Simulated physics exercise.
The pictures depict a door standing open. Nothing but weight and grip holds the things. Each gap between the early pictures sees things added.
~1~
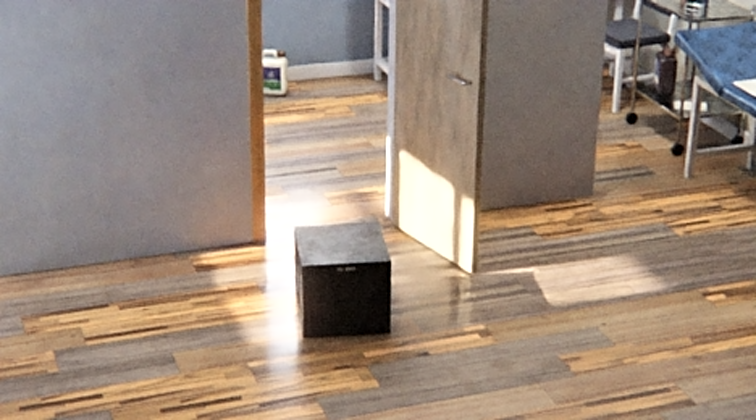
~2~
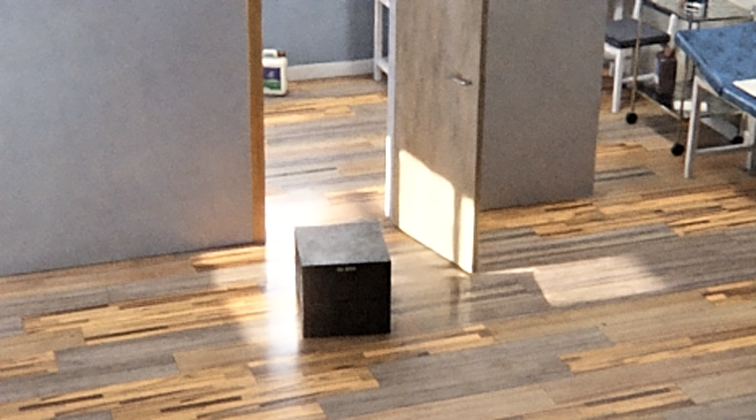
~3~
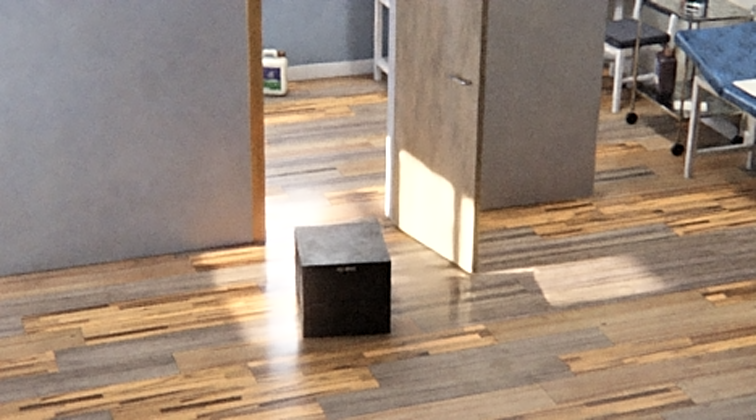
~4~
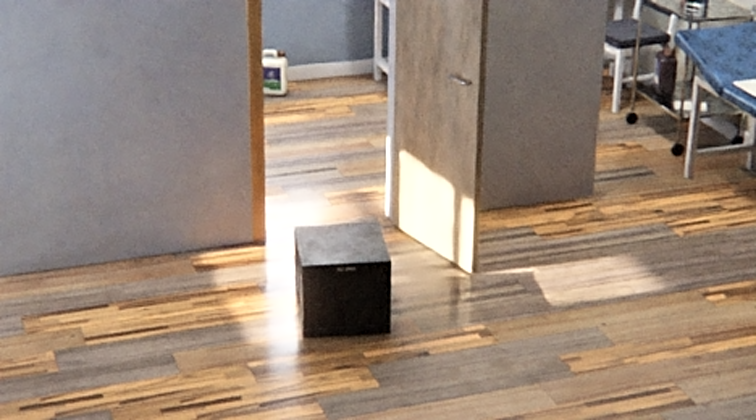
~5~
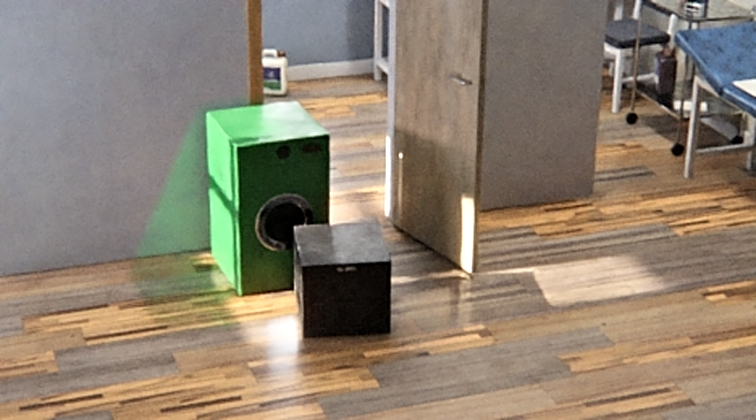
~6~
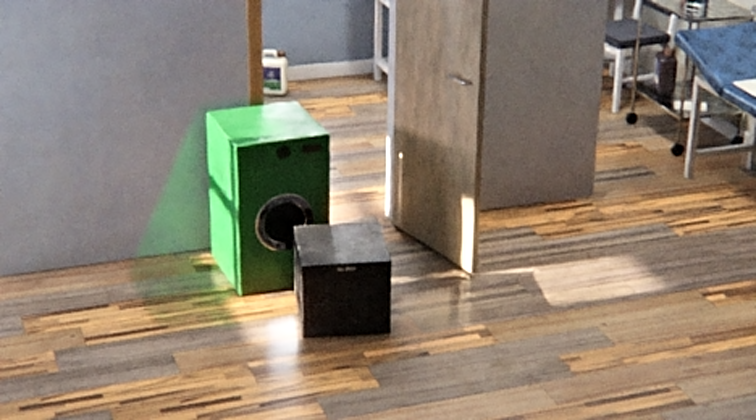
A green appliance suddenly appears behind the black chest while the open door stays still.
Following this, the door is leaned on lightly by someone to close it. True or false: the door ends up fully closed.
False.
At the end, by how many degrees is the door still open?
Some 40° open.
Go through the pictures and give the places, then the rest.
In the first picture, door wide open and still; black chest (341, 279).
In the second picture, door wide open and still; black chest (341, 279).
In the third picture, door wide open and still; black chest (341, 279).
In the fourth picture, door wide open and still; black chest (341, 279).
In the fifth picture, door wide open and still; black chest (341, 279).
In the sixth picture, door wide open and still; green appliance (269, 197); black chest (341, 279).
Then, 0.50 s later than the last frame, door 89° open.
Then, 0.80 s later than the last frame, door 69° open.
Then, 1.10 s later than the last frame, door 48° open.
When it is over, door 41° open; both as before. End places, in pixels of the last picture, green appliance near (268, 197).
